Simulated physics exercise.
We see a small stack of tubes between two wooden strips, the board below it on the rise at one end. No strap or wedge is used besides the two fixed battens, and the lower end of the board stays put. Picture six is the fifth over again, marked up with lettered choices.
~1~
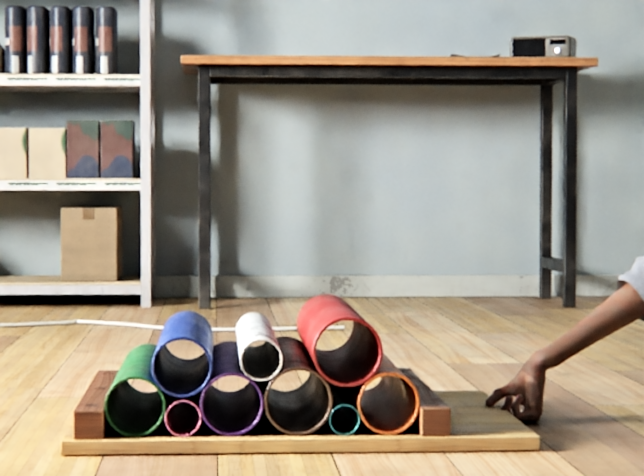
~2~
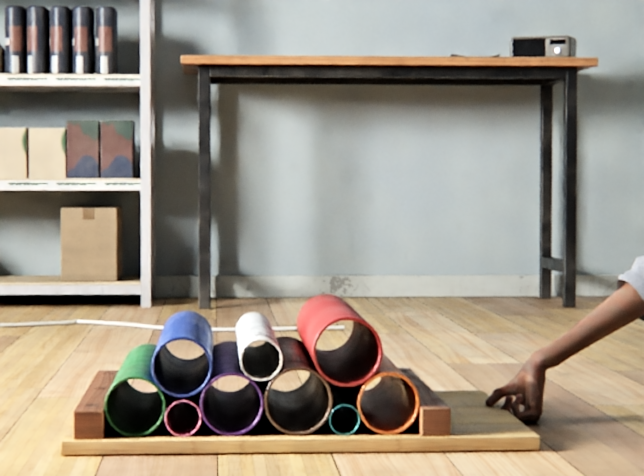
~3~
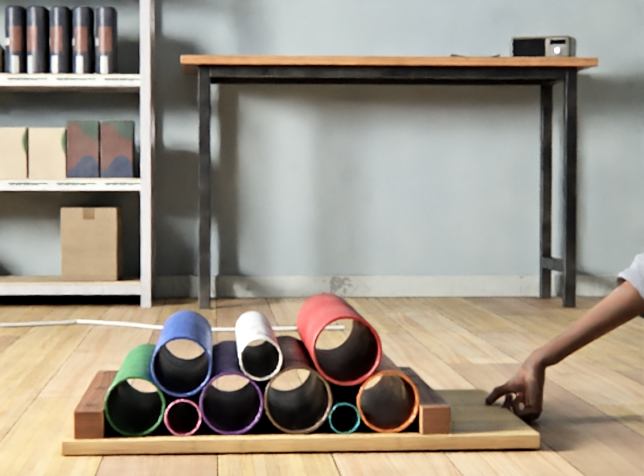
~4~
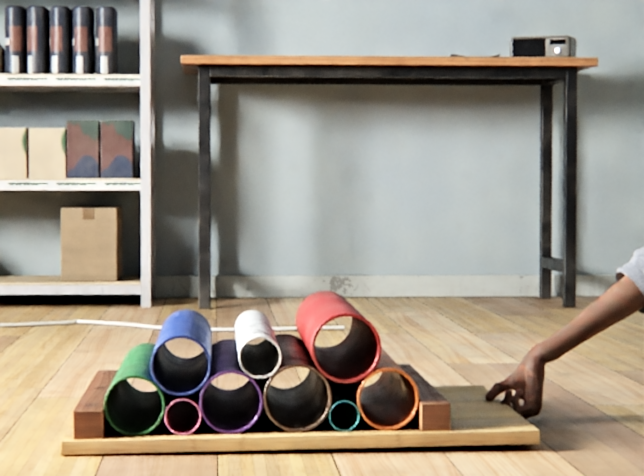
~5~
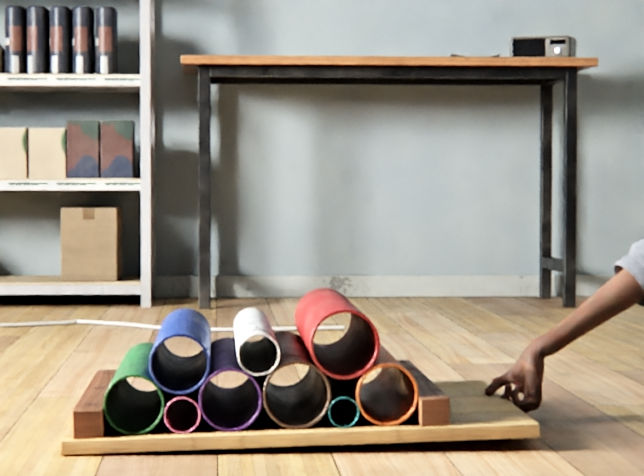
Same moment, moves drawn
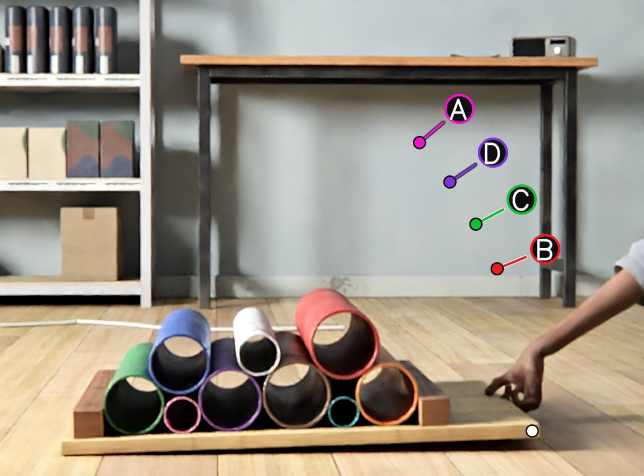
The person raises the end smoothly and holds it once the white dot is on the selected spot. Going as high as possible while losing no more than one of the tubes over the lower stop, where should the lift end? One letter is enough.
Lift it to A and no more.
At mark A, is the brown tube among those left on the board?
The brown tube: Yes.
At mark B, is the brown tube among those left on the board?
Yes, with B.
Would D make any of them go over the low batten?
No, at D.
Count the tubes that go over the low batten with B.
With B, none.
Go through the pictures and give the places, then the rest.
Brown tube (298, 401); turquoise tube (344, 420); orange tube (389, 404), in the first frame.
Orange tube (389, 404); blue tube (182, 367), in the second frame.
Board (294, 405); turquoise tube (344, 418); orange tube (389, 402); purple tube (231, 404), in the third frame.
Board (294, 403); green tube (134, 406); purple tube (231, 402); pink tube (183, 416), in the fourth frame.
Board (294, 401); green tube (134, 405); pink tube (182, 415), in the fifth frame.
On the copy, A at (420, 142); B at (497, 269); C at (476, 224); D at (450, 182); the white dot at (532, 431).
On A. First, board at 21°.
Then, board at 40°.
Finally, board at 40°, none over the low batten.
By contrast, B none over the low batten; C none over the low batten; D none over the low batten.
